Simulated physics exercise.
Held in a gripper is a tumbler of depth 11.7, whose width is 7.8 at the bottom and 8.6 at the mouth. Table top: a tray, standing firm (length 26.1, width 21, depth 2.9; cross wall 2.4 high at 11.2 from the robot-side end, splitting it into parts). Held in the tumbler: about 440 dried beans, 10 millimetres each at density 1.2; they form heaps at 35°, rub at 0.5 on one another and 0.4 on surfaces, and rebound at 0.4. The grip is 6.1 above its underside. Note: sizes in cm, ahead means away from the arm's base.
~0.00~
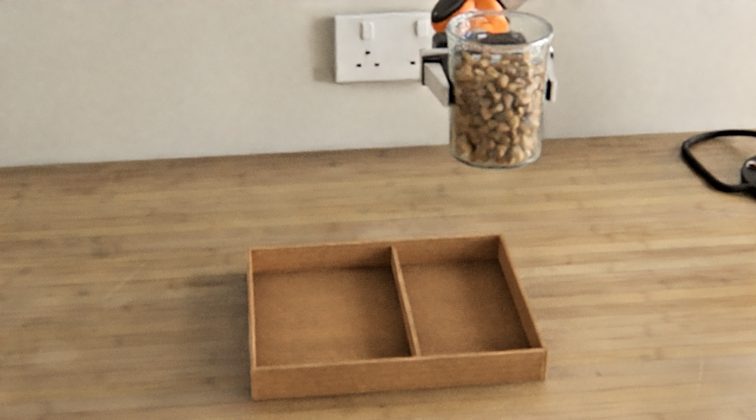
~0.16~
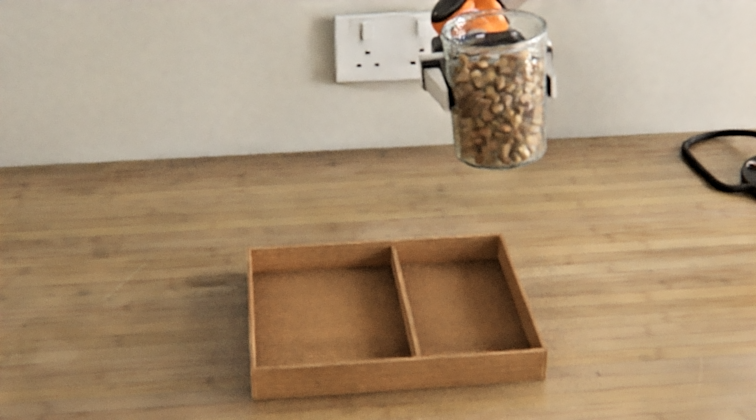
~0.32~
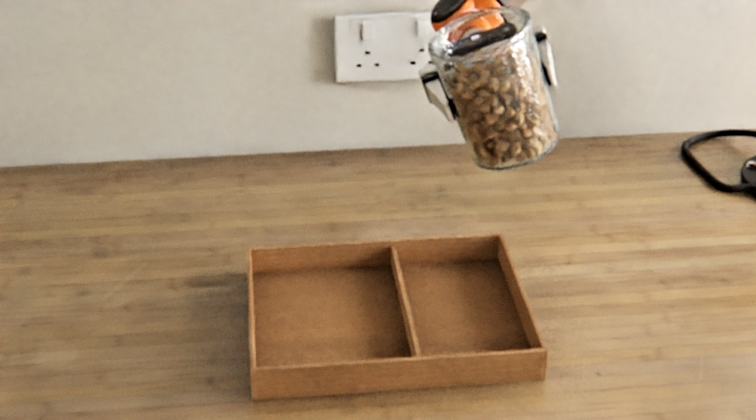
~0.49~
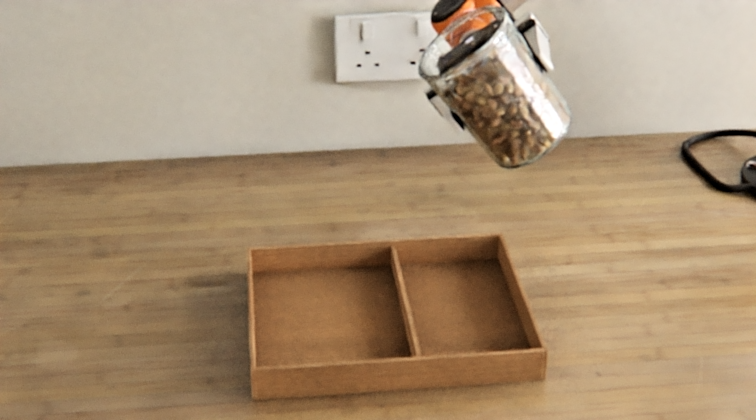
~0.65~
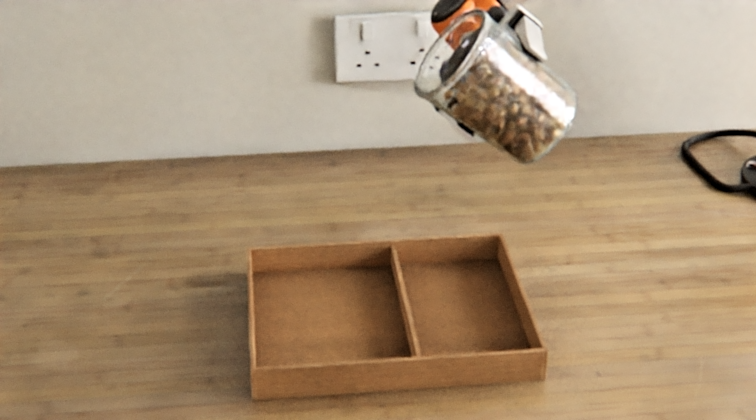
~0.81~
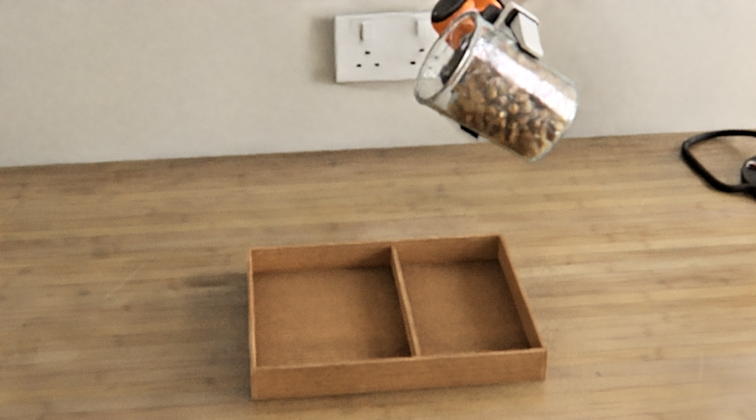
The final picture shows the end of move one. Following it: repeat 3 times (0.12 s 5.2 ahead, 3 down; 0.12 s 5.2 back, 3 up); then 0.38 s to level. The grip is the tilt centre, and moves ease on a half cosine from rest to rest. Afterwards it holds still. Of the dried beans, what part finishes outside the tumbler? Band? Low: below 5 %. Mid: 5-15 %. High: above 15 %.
Mid.
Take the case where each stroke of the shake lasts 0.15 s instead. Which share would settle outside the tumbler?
That gives about 5 percent.
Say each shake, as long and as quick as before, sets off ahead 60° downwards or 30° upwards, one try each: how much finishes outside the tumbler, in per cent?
Estimates, in order: 5 % then 50 %.
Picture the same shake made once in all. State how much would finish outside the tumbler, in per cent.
Probably about 5 in a hundred.
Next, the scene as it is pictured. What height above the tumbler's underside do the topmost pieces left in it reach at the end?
11.0 cm.
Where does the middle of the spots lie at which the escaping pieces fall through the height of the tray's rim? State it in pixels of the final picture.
Their middle sits near (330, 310).
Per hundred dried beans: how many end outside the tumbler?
Around 8 in a hundred.
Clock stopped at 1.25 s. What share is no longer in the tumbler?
About 5 per cent.
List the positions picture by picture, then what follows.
In the first frame, tumbler middle at (497, 92), level; upper third of the load around (498, 78), from x 460 to 540, top at y 50; 441 in the tumbler.
In the second frame, tumbler middle at (498, 92), tilted 5° forward; upper third of the load around (502, 78), from x 455 to 540, top at y 50.
In the third frame, tumbler middle at (498, 92), tilted 19° forward; upper third of the load around (502, 78), from x 455 to 550, top at y 45.
In the fourth frame, tumbler middle at (499, 91), tilted 36° forward; upper third of the load around (503, 76), from x 455 to 560, top at y 45.
In the fifth frame, tumbler middle at (499, 91), tilted 50° forward; upper third of the load around (504, 75), from x 445 to 565, top at y 45.
In the sixth frame, tumbler middle at (500, 91), tilted 55° forward; upper third of the load around (504, 74), from x 450 to 570, top at y 45; 441 in the tumbler.
After 1.25 s, tilted 55° forward, highest piece 26 above the table; 418 in the tumbler, 12 in the far-side part, 2 on the table or floor, 9 in flight or on a rim.
After 1.69 s, tilted 34° forward, highest piece 27 above the table; 404 in the tumbler, 20 in the far-side part, 7 on the table or floor, 3 in the robot-side part, 7 in flight or on a rim.
After 2.11 s, level, highest piece 29 above the table; 404 in the tumbler, 25 in the far-side part, 8 on the table or floor, 4 in the robot-side part.
After 3.16 s, level, highest piece 29 above the table; 404 in the tumbler, 25 in the far-side part, 8 on the table or floor, 4 in the robot-side part.
At rest, 404 in the tumbler, 25 in the far-side part, 8 on the table or floor, 4 in the robot-side part. That is 8 % outside the tumbler.
